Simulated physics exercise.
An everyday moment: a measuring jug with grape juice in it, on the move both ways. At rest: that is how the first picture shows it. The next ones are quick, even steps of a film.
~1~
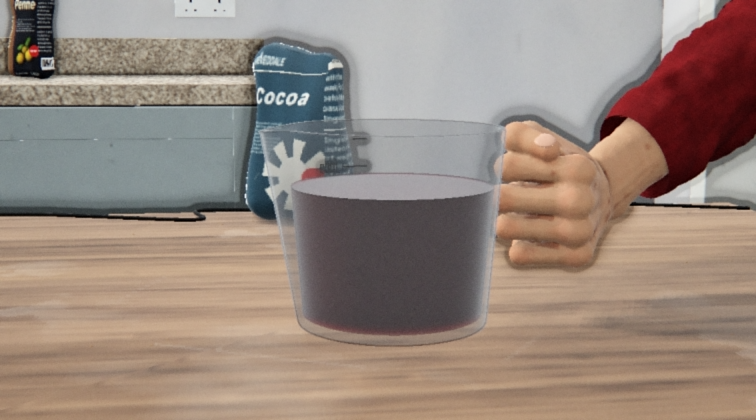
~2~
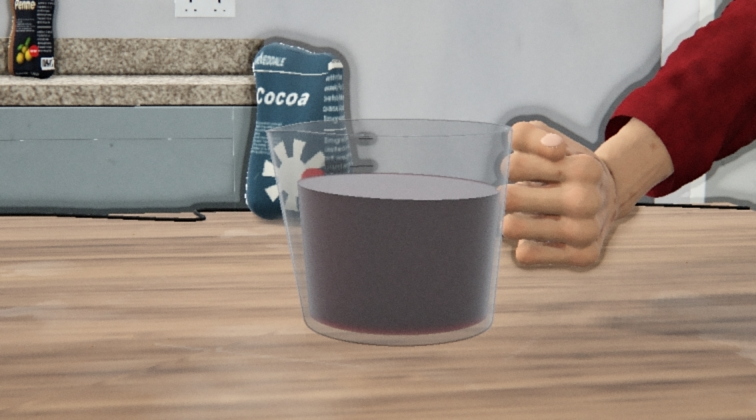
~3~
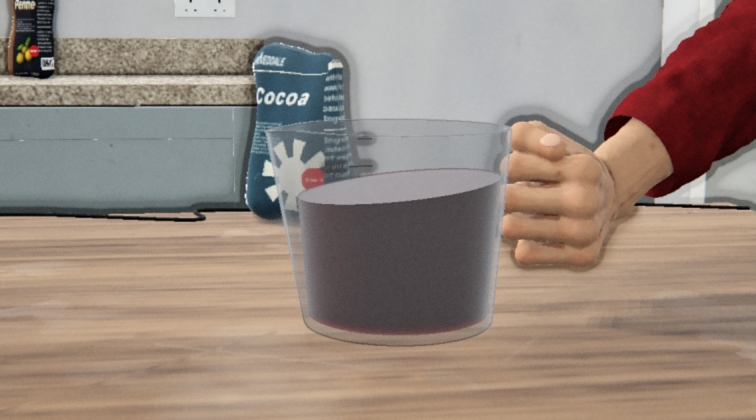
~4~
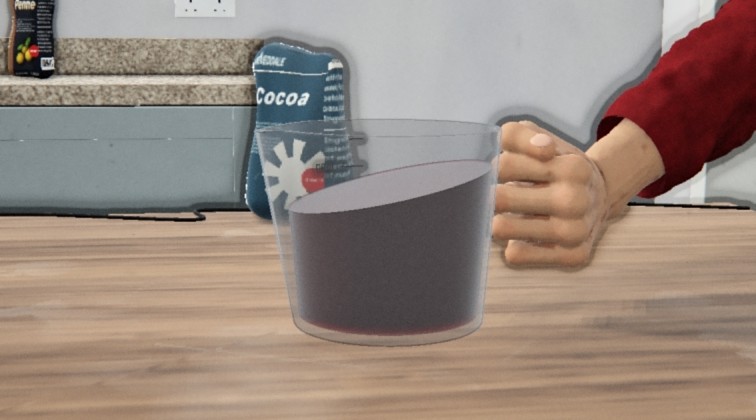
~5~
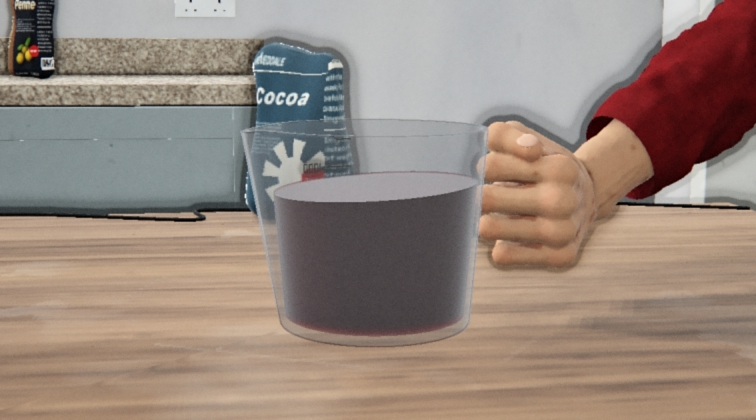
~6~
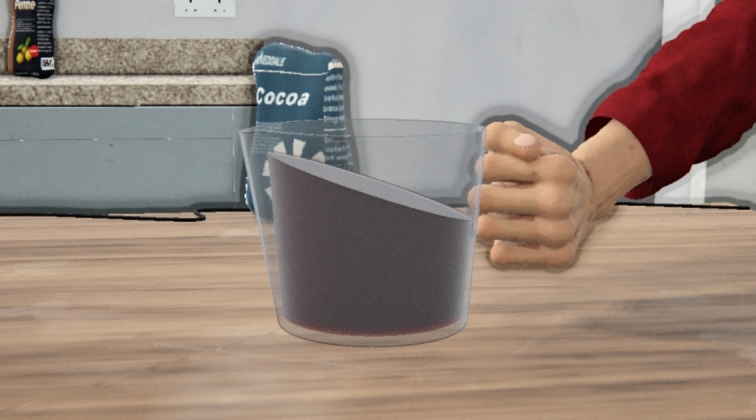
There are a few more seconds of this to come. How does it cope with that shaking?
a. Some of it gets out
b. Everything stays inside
Some of it gets out (a).
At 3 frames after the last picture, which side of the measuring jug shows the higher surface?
To the right end.
Shortly, the highest wave so far goes over the rim.
At the finish, the highest wave so far goes over the rim; some is on the top.
